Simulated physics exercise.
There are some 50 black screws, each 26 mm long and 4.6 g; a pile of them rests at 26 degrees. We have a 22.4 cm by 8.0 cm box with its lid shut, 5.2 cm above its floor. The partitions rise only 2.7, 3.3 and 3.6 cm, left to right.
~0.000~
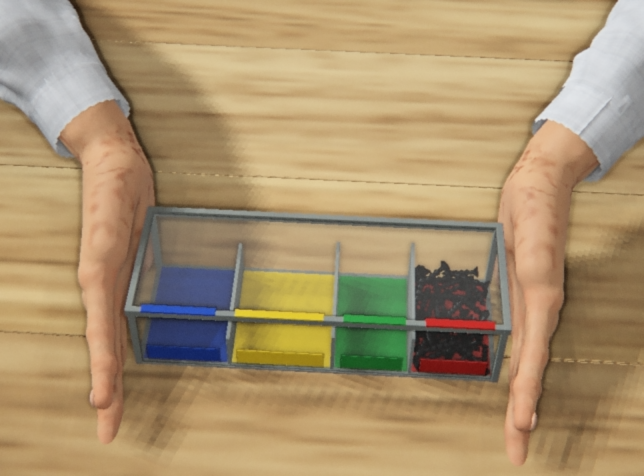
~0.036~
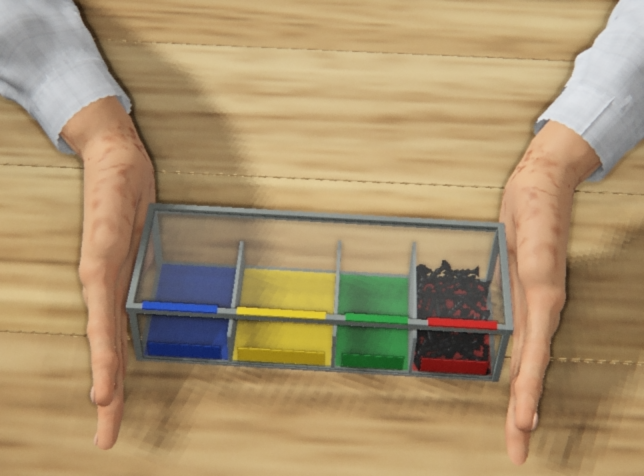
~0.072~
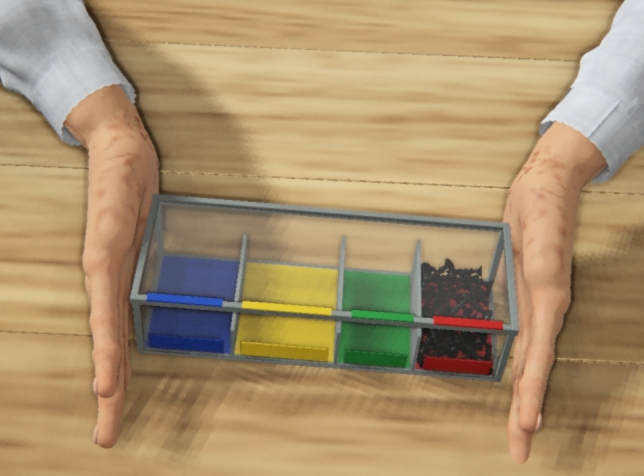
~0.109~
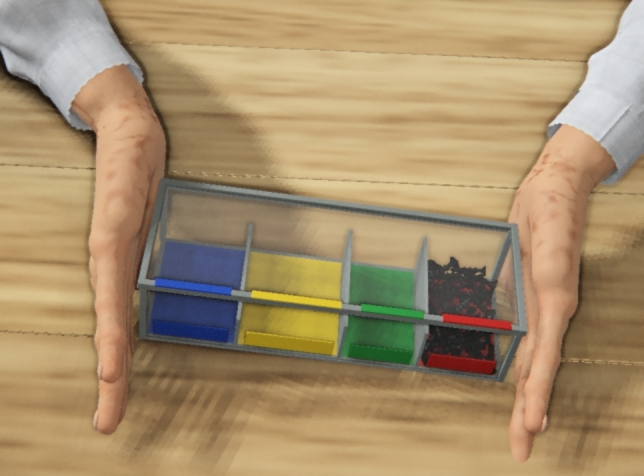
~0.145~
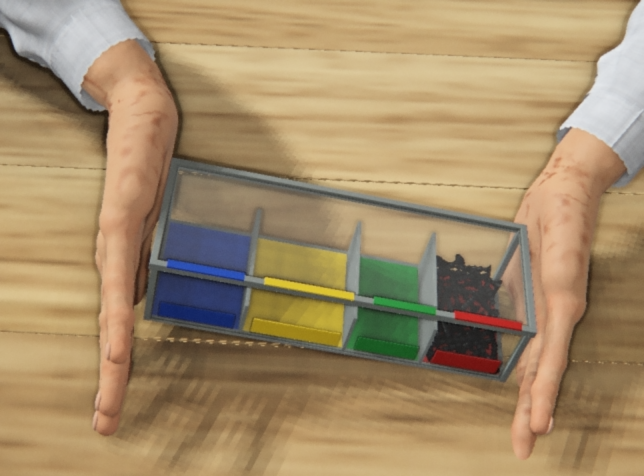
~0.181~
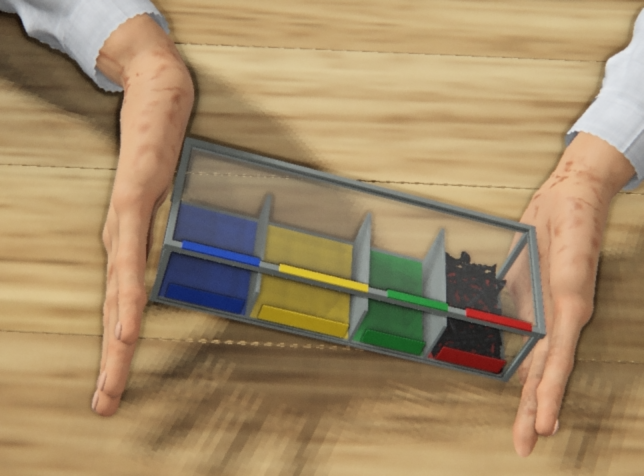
On a wooden surface, two hands tilt a clear divided box down toward the right.
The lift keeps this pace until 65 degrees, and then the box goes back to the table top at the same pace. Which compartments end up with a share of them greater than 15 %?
Outcome: Red: Succeeds; blue: Fails; green: Fails; yellow: Fails.
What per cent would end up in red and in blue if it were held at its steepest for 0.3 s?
That would leave red with 100 percent and blue with 0 percent.
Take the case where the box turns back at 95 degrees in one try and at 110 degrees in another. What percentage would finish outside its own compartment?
0 % and 0 %.
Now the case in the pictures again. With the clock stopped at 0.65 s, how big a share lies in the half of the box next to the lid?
Roughly 0 per cent.
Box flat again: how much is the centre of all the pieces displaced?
Roughly 1.0 cm.
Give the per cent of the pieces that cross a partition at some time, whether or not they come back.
Estimate: Some 0 per cent.
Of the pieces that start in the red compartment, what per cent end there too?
Around 100 %.
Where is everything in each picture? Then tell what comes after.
The first frame shows box tilt 0 degrees, front corners at (132, 309) and (504, 327); red 100 %.
The second frame shows box tilt 1 degrees, front corners at (134, 305) and (506, 327).
The third frame shows box tilt 3 degrees, front corners at (138, 297) and (511, 327).
The fourth frame shows box tilt 7 degrees, front corners at (146, 282) and (519, 328), lowest corner right front.
The fifth frame shows box tilt 11 degrees, front corners at (157, 262) and (529, 329), lowest corner right front.
The sixth frame shows box tilt 16 degrees, front corners at (172, 243) and (538, 330), lowest corner right front; red 100 %. The box's pace is about 135 degrees a second.
After 0.65 s, tilt 64 degrees; red 100 %.
After 0.95 s, tilt 27 degrees; red 100 %.
Then, at 1.36 s, tilt 0 degrees; red 100 %.
By 1.7 s all is still; red 100 %, blue 0 %, green 0 %, yellow 0 %.
